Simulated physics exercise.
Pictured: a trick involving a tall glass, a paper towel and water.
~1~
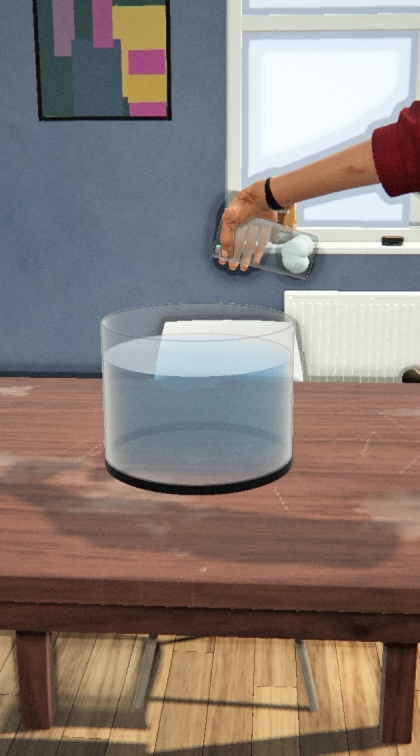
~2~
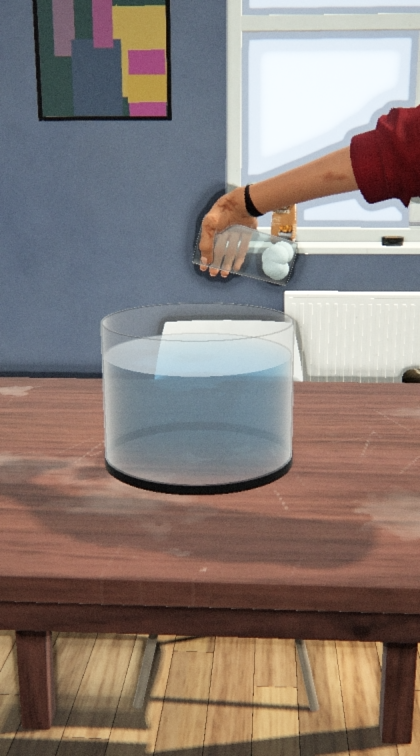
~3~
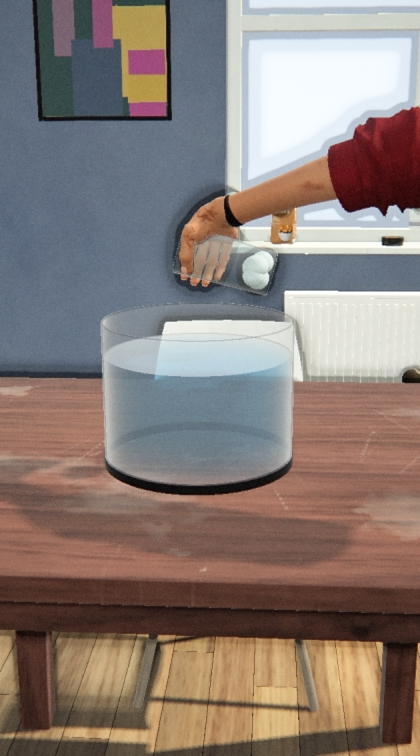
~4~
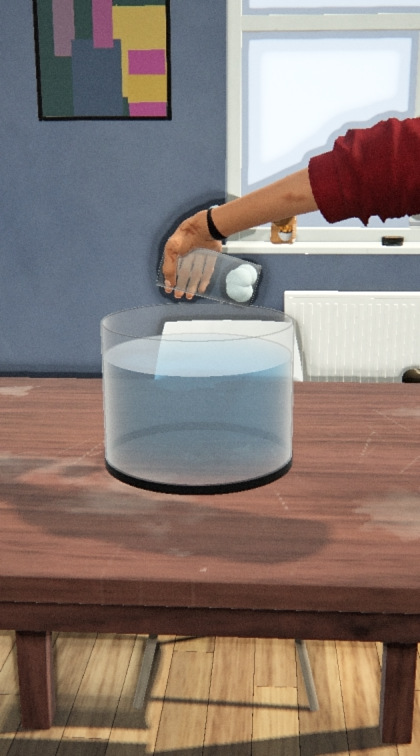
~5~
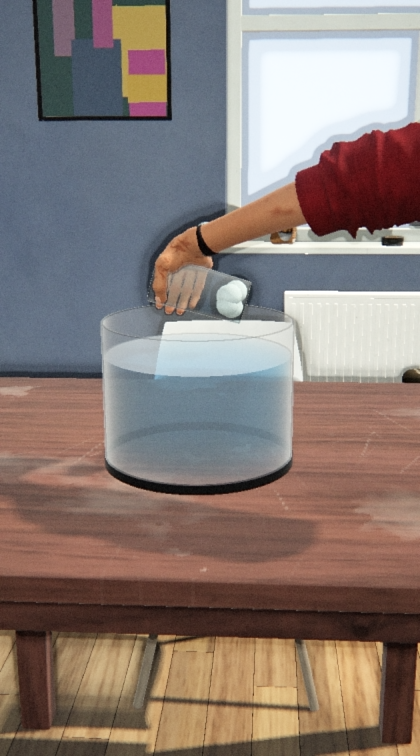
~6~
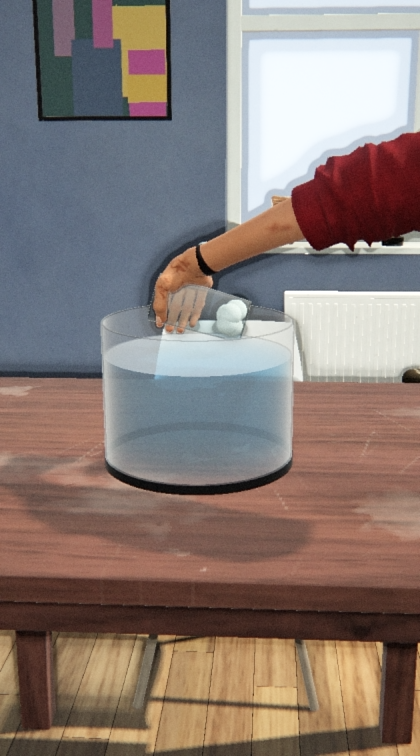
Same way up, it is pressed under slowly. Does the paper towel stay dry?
No.
Soon after, the tall glass enters the water.
Later, water pours in as the air escapes.
In the end, the tall glass is under, flooded, and the paper towel is wet.
